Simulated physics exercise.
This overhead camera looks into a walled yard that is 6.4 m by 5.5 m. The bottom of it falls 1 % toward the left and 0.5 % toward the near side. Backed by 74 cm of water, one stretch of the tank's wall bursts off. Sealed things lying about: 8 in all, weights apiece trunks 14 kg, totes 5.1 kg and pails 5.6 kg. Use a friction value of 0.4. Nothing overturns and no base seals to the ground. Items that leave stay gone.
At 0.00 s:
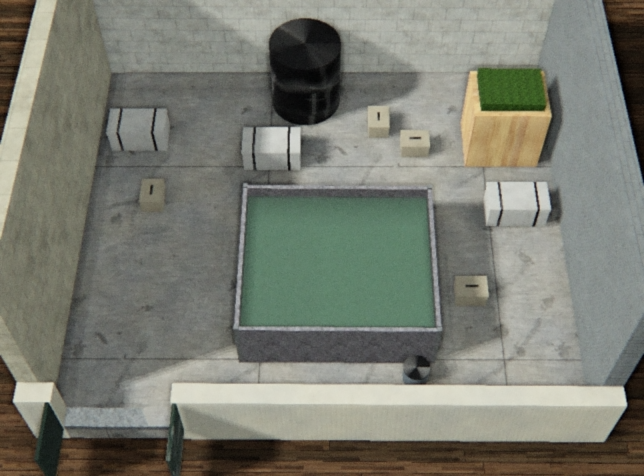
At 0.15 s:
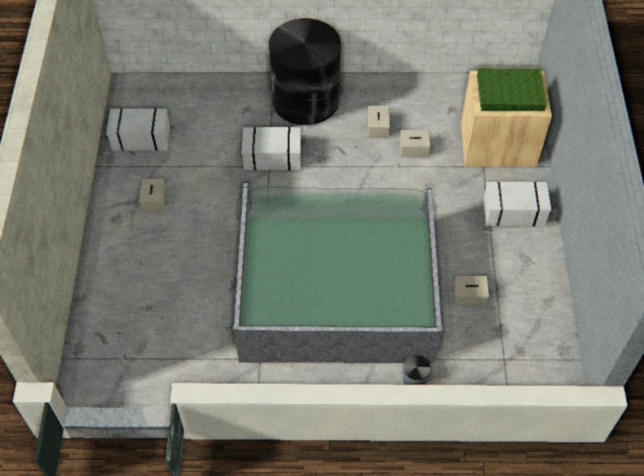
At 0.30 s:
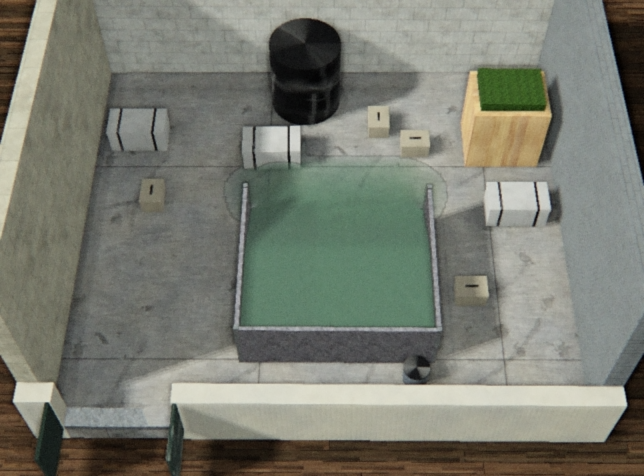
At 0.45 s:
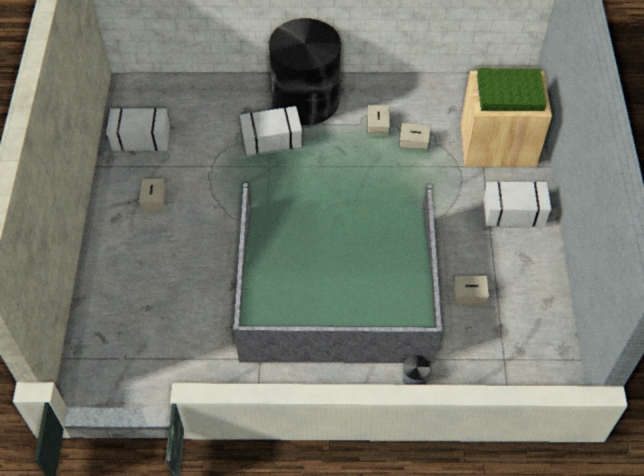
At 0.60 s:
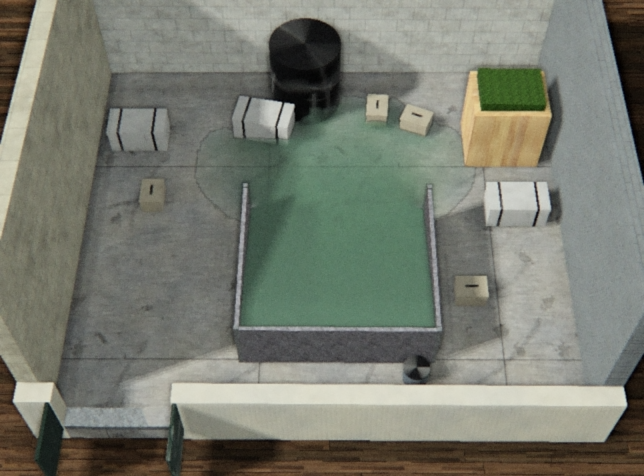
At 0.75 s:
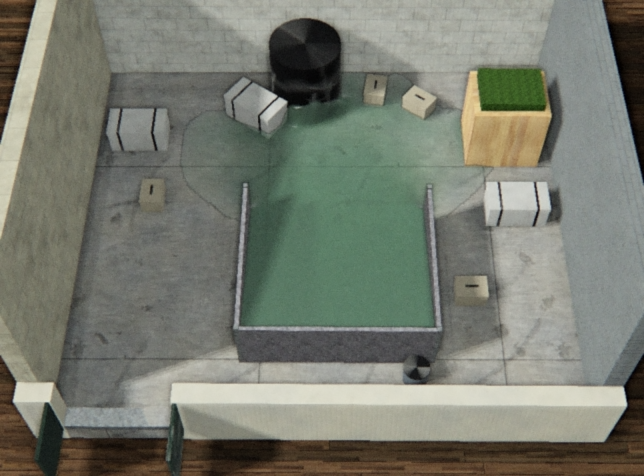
In a walled yard, green water spreading from a tank's open far side, pushing a white trunk and two small boxes backward.
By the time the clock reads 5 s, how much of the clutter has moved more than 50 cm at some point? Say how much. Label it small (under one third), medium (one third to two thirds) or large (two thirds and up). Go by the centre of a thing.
Large.
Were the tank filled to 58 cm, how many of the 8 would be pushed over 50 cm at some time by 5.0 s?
In that case the number is 6.
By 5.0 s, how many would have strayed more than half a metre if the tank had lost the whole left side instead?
Result: 3.
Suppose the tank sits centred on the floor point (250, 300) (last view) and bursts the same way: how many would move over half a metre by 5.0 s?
Then 7 of them would.
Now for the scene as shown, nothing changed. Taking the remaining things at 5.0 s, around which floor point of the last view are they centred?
That lands at roughly (359, 288).
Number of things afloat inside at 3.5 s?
3.
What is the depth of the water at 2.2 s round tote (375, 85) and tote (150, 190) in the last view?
I'd put it at 15 cm and 0 cm respectively.
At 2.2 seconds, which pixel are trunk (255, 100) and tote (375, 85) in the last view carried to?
First near (127, 69), second near (490, 93).
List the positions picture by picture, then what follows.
In the first picture, a tote at (415, 138) rests on the ground; a trunk at (272, 140), on the bottom; 4.7 m2 under water; 0 of 8 have shifted.
In the second picture, a tote at (415, 138), on the bottom; a trunk at (272, 140) rests on the ground; 6.0 m2 under water; 0 of 8 have shifted.
In the third picture, a tote at (415, 138) rests on the ground; a trunk at (272, 139) rests on the ground; water covers 7.7 m2; 0 of 8 have shifted.
In the fourth picture, a tote at (416, 132) rests on the ground, 11 cm from its start; a trunk at (271, 123), on the bottom, 28 cm from its start; 9.3 m2 under water; 2 of 8 have shifted.
In the fifth picture, a tote at (417, 115) rests on the ground, 41 cm from its start; a trunk at (263, 112) rests on the ground, 50 cm from its start; 11.1 m2 under water; 3 of 8 have shifted.
In the sixth picture, a tote at (420, 97) rests on the ground, 76 cm from its start; a trunk at (255, 99), on the bottom, 76 cm from its start; water covers 12.8 m2; 3 of 8 have shifted.
After 1.1 s 3 of 8 are over 50 cm from their spots; 1 afloat.
After 2.2 s 3 of 8 are over 50 cm from their spots; 3 afloat.
After 3.5 s 6 of 8 are over 50 cm from their spots; 3 afloat.
After 5.0 s 6 of 8 are over 50 cm from their spots, and 7 have been at some point; 5 afloat.
